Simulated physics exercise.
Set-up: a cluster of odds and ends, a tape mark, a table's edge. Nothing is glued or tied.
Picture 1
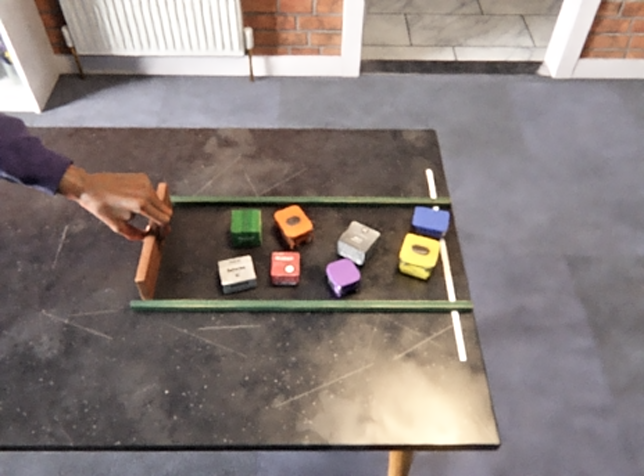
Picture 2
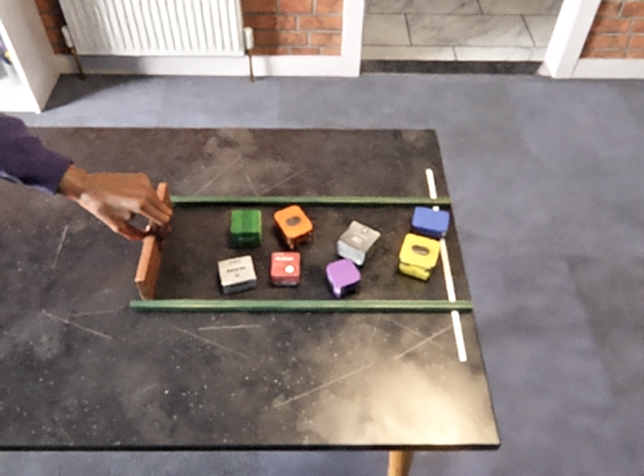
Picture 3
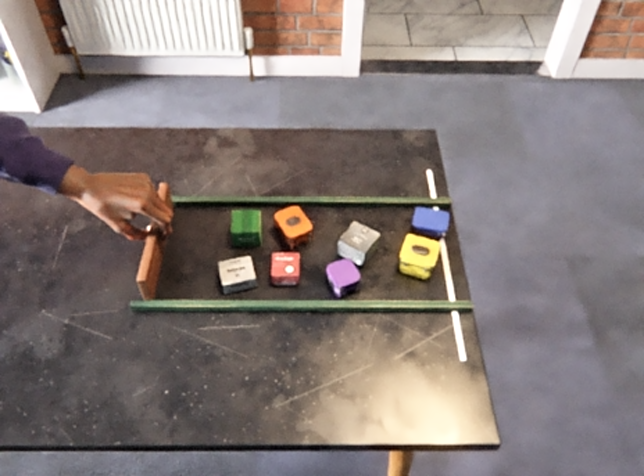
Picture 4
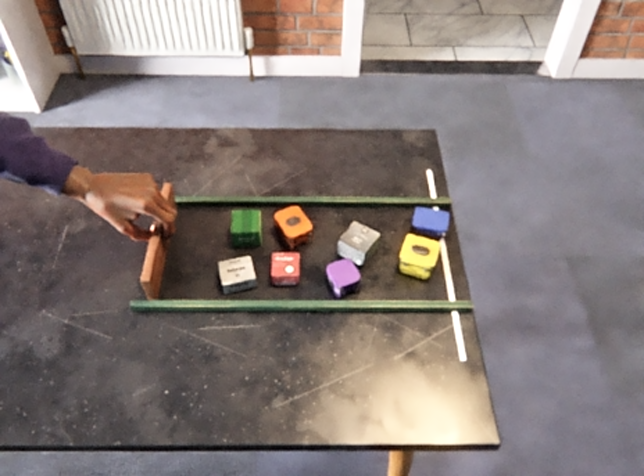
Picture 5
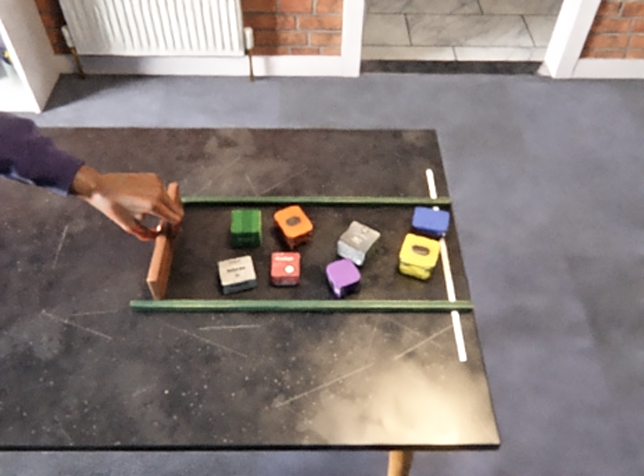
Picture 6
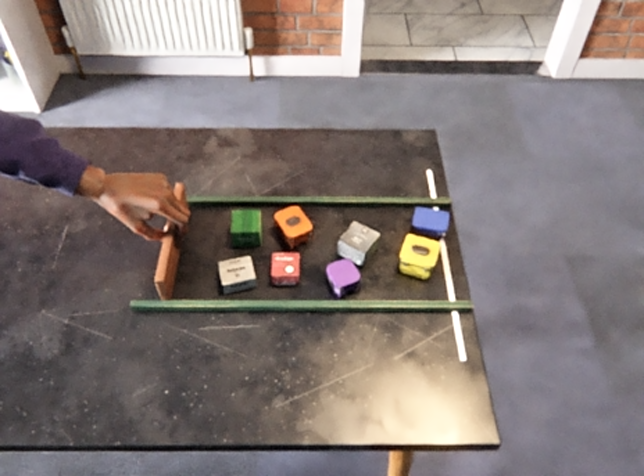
We see small coloured cases and boxes lying between two green strips on a dark table, near a white tape mark, while a hand at the left slides an upright reddish-brown board slightly right; the objects stay still.
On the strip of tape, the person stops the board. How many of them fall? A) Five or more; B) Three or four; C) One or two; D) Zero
A, five or more.
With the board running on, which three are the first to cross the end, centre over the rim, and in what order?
The order is the yellow case, the blue case, then the grey box.
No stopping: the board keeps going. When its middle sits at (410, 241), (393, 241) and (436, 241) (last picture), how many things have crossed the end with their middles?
In that order 3, 2 and 6.
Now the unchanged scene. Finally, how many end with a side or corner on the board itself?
Number in contact with it: 2.
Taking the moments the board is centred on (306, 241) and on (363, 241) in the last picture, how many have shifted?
The number moved is 6 and then 8.
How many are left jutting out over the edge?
Counting them gives 2.
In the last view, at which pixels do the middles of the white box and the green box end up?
(466, 278) and (455, 222).
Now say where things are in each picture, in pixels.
The first frame shows blue case (430, 224); yellow case (419, 256); grey box (359, 244); board (156, 240); tape (444, 253).
The second frame shows yellow case (419, 257); white box (237, 274).
The third frame shows grey box (359, 244); orange case (294, 227).
The fourth frame shows blue case (430, 224); board (160, 240).
The fifth frame shows yellow case (419, 257); green box (247, 228).
The sixth frame shows blue case (430, 224); yellow case (419, 257); grey box (359, 244); board (174, 240); tape (444, 253).
Soon after, none off yet; blue case at rest near (430, 224); yellow case at rest near (419, 257); grey box moving near (364, 244).
In the end, the number that fall off is five or more; gone, red box, orange case, purple case, grey box, yellow case and blue case.
